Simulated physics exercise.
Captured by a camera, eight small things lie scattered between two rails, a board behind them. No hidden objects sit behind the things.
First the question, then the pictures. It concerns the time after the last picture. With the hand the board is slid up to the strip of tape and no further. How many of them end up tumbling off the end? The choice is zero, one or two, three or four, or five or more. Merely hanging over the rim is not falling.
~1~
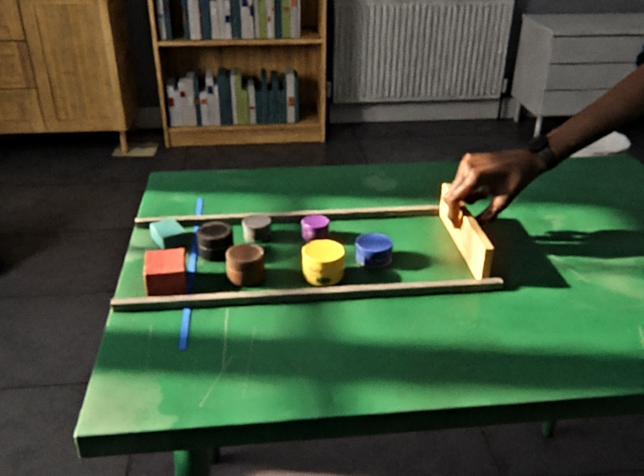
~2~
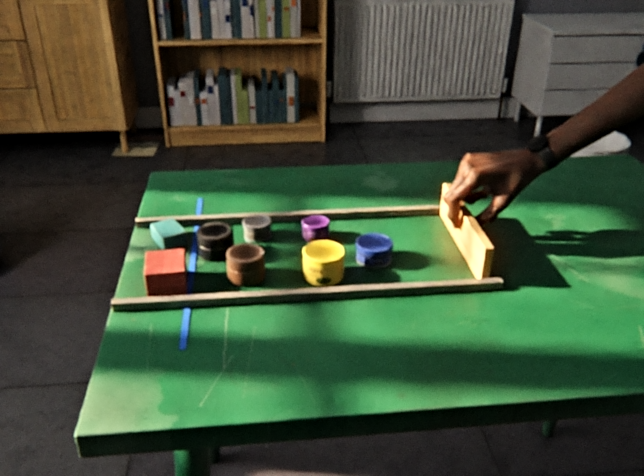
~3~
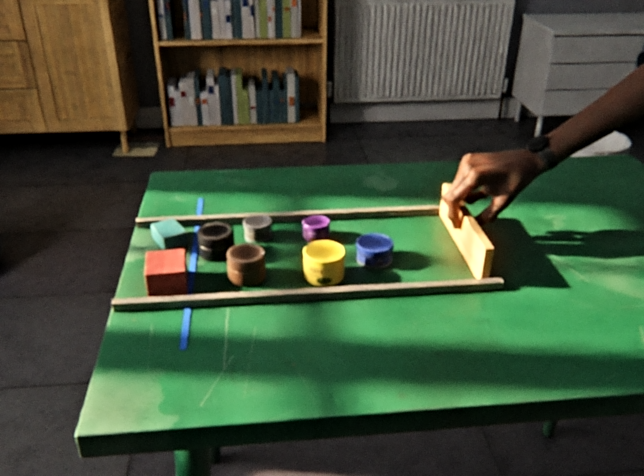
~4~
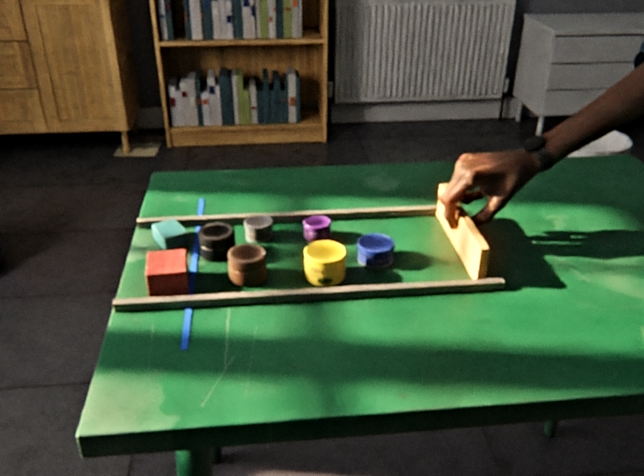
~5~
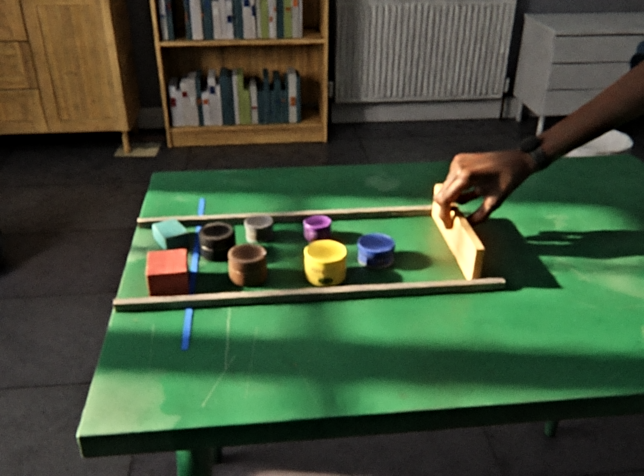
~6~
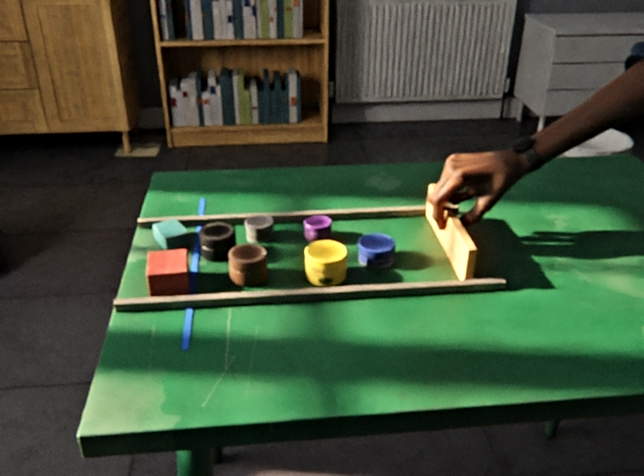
There will be one or two losses over the edge.
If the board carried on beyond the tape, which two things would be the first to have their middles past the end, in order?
Order: Red block, brown lid.
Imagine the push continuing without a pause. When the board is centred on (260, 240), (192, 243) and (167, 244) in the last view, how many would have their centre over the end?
In order: 0, 1, 4.
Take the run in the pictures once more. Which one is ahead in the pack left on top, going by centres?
The one you want is the turquoise block.
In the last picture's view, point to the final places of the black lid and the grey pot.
The black lid at (153, 243), the grey pot at (171, 227).
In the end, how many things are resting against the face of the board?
Result: 3 in all.
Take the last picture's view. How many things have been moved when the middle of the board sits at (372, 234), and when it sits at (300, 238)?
That makes 1 at the first spot and 5 at the second.
A little later, none off yet; turquoise block at rest near (171, 235); red block at rest near (169, 273); black lid at rest near (218, 242).
Next, none off yet; turquoise block shifted a little near (162, 233); red block shifted a little near (145, 277); black lid shifted about its own width near (191, 240).
When it is over, the number that fall off is one or two; down, red block.
